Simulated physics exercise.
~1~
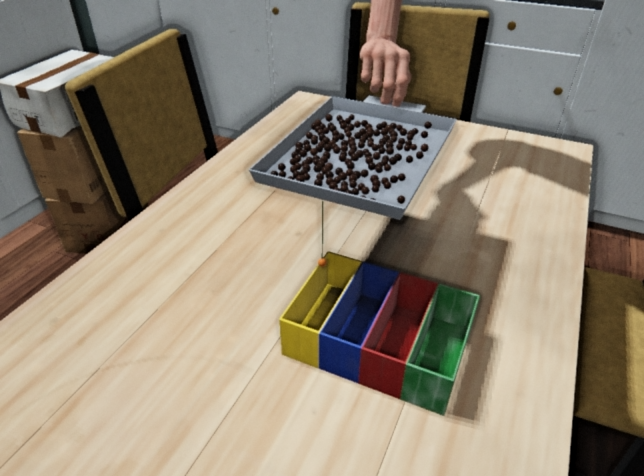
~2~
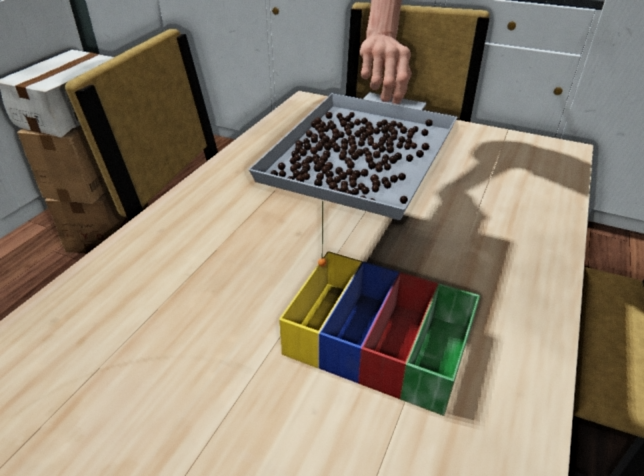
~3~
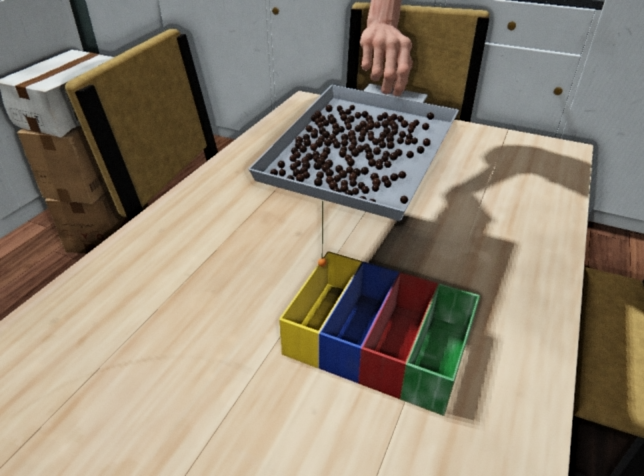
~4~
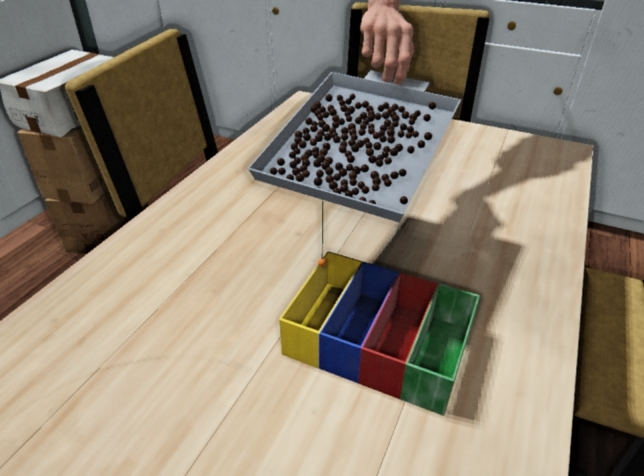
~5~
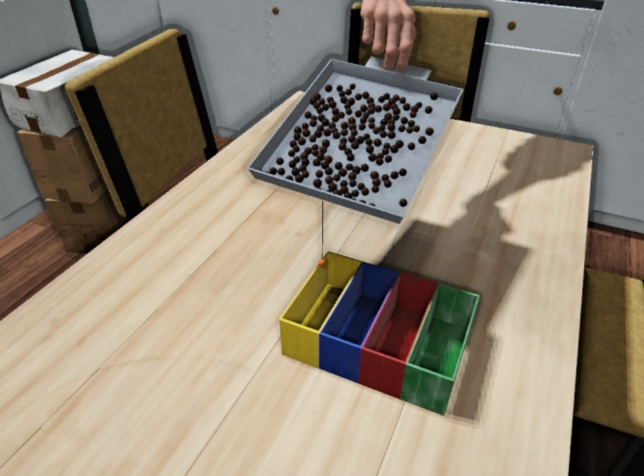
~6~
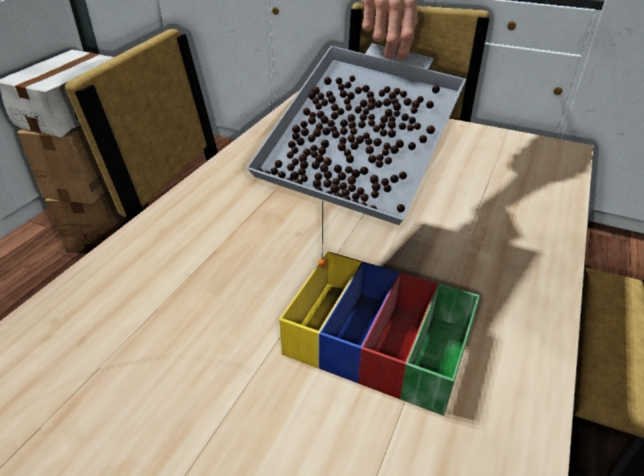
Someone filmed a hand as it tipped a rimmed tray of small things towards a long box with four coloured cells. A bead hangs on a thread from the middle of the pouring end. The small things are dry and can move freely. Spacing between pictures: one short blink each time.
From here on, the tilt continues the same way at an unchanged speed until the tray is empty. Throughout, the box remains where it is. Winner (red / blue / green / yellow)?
Blue.
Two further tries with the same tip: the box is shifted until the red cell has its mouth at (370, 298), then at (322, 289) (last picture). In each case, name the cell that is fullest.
First: The red one. Second: The cell in green.
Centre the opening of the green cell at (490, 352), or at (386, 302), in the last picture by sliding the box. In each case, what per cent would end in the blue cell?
That makes 20 per cent, followed by 10 per cent.
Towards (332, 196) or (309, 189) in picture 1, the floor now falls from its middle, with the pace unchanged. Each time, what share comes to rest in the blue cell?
Roughly 30 % in the first case and 0 % in the second.
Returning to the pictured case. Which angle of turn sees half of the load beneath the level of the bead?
About 90 degrees.
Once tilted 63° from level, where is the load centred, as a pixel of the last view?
Around (358, 199).
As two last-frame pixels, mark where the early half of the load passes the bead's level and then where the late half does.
(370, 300), then (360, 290).
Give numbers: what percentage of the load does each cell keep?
I'd put the yellow cell near 20, the blue cell near 40, the red cell near 30, and the green cell near 0.
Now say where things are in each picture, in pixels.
The first picture shows corners of the pouring end (254, 169) and (401, 205), level; middle of the load (352, 153), chocolate balls; bead on its thread (322, 262); yellow cell (300, 340); blue cell (340, 355); red cell (382, 370); green cell (427, 386).
The second picture shows corners of the pouring end (254, 168) and (401, 206), level; middle of the load (352, 152).
The third picture shows corners of the pouring end (254, 168) and (401, 207), tipped barely, lowest at the right corner; middle of the load (352, 148).
The fourth picture shows corners of the pouring end (253, 167) and (401, 210), tipped a little, lowest at the right corner; middle of the load (352, 143).
The fifth picture shows corners of the pouring end (253, 166) and (401, 212), tipped a little, lowest at the right corner; middle of the load (352, 139).
The sixth picture shows corners of the pouring end (252, 166) and (401, 215), tipped clearly, lowest at the right corner; middle of the load (351, 139), almost all on the move; yellow cell (300, 340); blue cell (340, 355); red cell (382, 370); green cell (427, 386).
Just after the last frame, tray tipped steeply; the larger part on the tray; about a tenth in the blue cell; just a few in the red cell; just a few in the yellow cell; about a tenth falling or outside the box.
A moment on, tray tipped past a quarter turn; just a few on the tray; roughly a third in the blue cell; roughly a quarter in the red cell; about a tenth in the yellow cell; just a few in the green cell; roughly a quarter falling or outside the box.
Further on, tray tipped past a quarter turn; roughly half in the blue cell; roughly a quarter in the red cell; roughly a quarter in the yellow cell; just a few in the green cell; about a tenth falling or outside the box.
When it is over, tray tipped past a quarter turn; roughly half in the blue cell; roughly a quarter in the red cell; roughly a quarter in the yellow cell; just a few in the green cell; about a tenth outside the box.
